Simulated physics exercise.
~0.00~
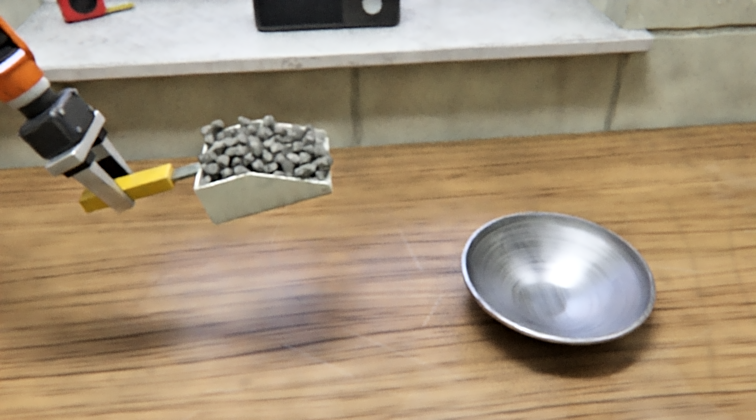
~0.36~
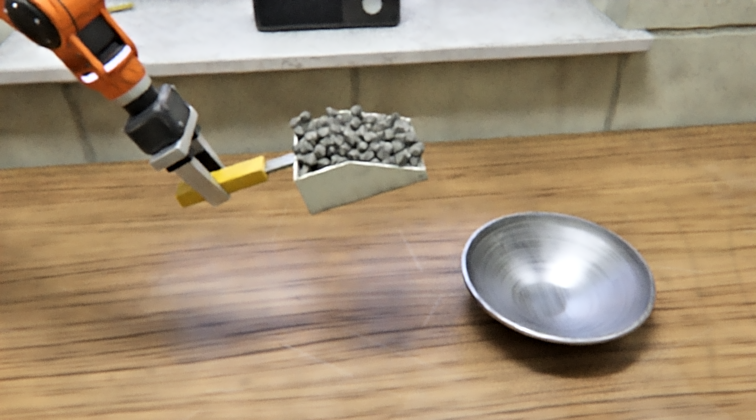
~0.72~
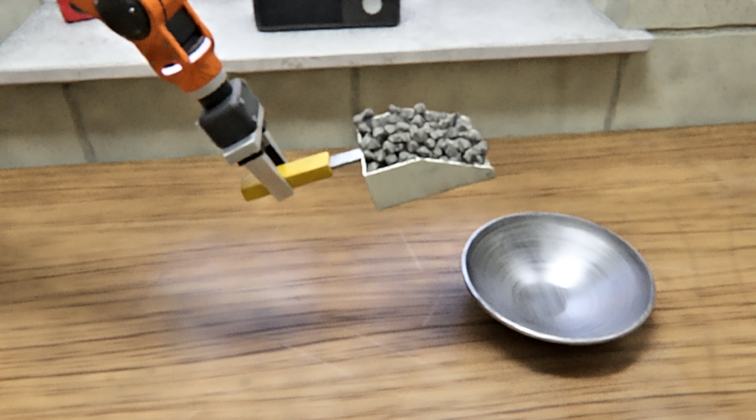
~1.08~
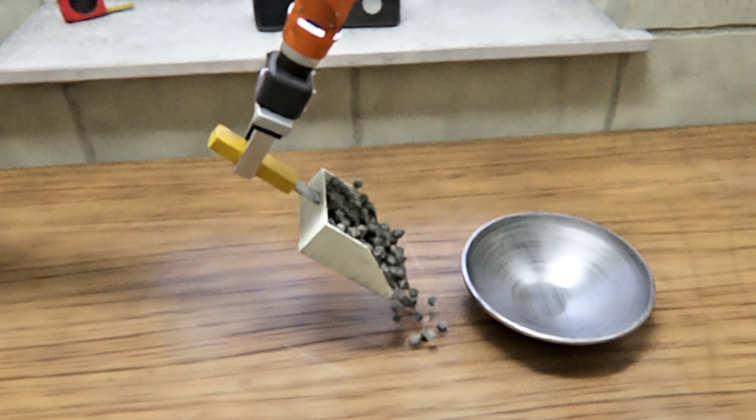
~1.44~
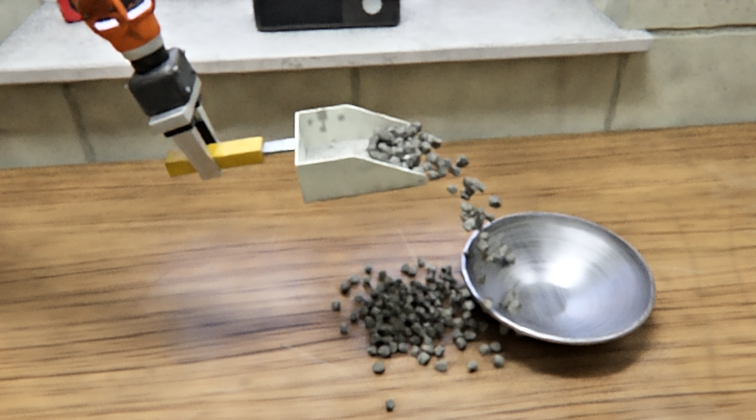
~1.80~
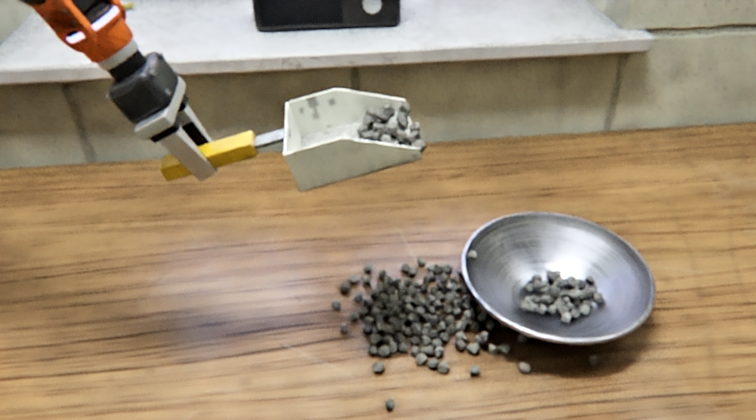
Grey pebbles spilled onto the wooden table as a robot arm carried a heaped scoop right towards a metal bowl, drew back and tipped it, then levelled it, leaving most in a pile beside the bowl, some inside and a few in the scoop.
